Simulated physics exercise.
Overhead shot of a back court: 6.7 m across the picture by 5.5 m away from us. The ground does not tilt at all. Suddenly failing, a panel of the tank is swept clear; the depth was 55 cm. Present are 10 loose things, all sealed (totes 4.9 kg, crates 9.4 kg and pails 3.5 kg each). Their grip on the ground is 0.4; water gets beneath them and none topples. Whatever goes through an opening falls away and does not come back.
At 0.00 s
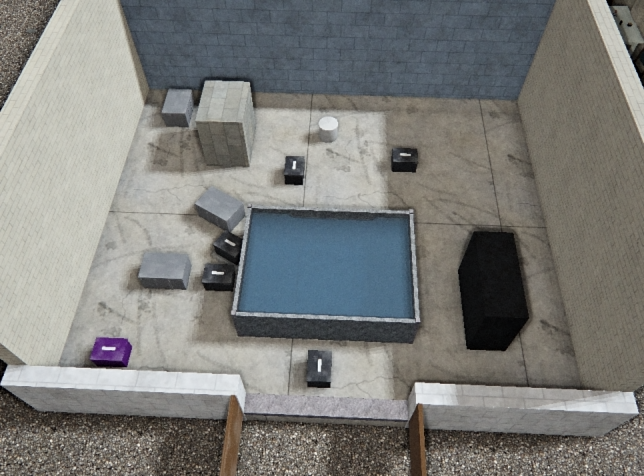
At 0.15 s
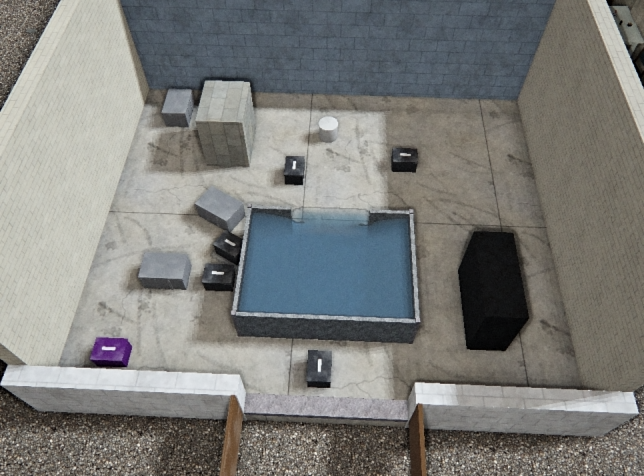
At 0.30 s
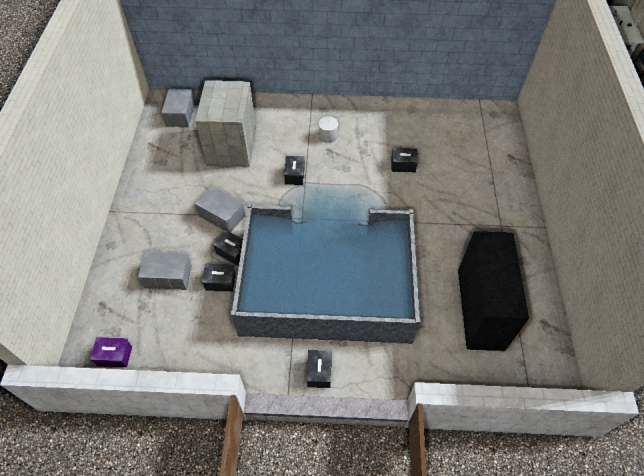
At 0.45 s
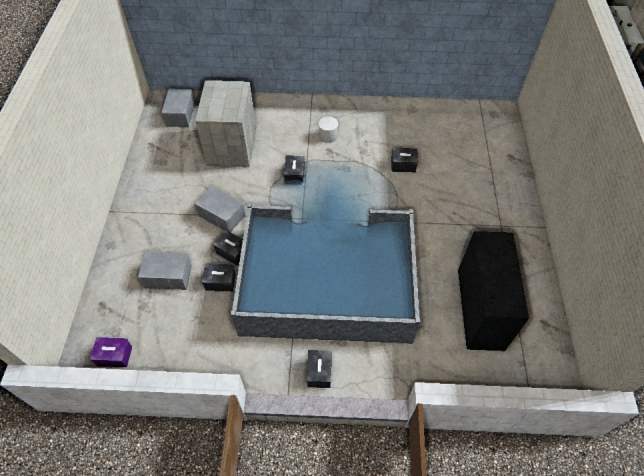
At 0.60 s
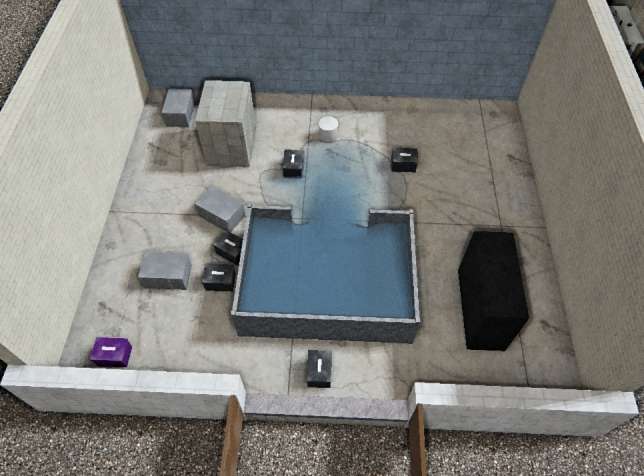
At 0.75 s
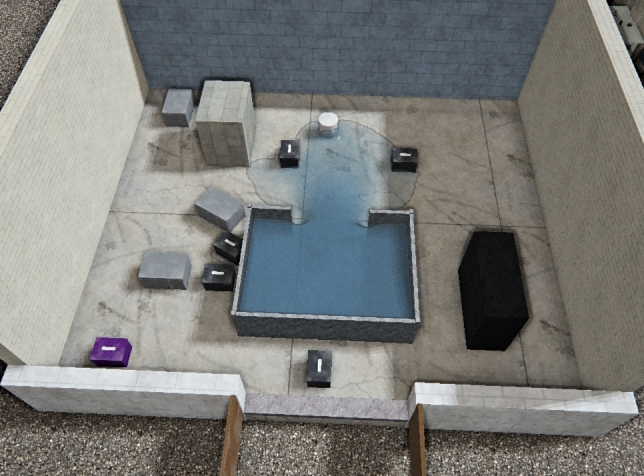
We see a walled court from above as the middle of a raised tank's far side opens and water spreads across the floor toward the back, reaching two dark boxes and nudging the left one slightly, while the purple tote stays still.
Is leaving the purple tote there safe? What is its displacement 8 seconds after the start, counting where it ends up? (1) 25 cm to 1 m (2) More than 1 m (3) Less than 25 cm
1, 25 cm to 1 m.
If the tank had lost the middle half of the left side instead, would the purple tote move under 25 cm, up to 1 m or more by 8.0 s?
Result: The purple tote goes a long way.
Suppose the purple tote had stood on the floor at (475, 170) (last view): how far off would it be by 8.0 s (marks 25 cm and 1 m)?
It goes a long way.
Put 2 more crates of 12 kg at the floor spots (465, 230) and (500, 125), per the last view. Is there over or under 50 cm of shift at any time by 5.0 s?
Taking them in order, they come out smaller and greater.
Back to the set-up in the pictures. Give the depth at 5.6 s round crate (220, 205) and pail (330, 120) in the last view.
I'd put it at 2 cm and 10 cm respectively.
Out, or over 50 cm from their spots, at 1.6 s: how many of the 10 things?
I get 3.
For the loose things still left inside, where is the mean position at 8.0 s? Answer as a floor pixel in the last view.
Mean position approx. (221, 281).
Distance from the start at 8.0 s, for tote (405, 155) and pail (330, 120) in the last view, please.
In that order: 200 cm, 300 cm.
After 1.6 s the purple tote is near (109, 349), 0.0 m from its start, aground; 0 of 10 are out; 2 afloat.
After 3.6 s the purple tote is near (109, 349), 0.0 m from its start, aground; 0 of 10 are out; 3 afloat.
After 5.6 s the purple tote is near (109, 349), 0.0 m from its start, aground; 0 of 10 are out; 1 afloat.
After 8.0 s the purple tote is near (145, 358), 0.5 m from its start, aground; 0 of 10 are out; 4 afloat.
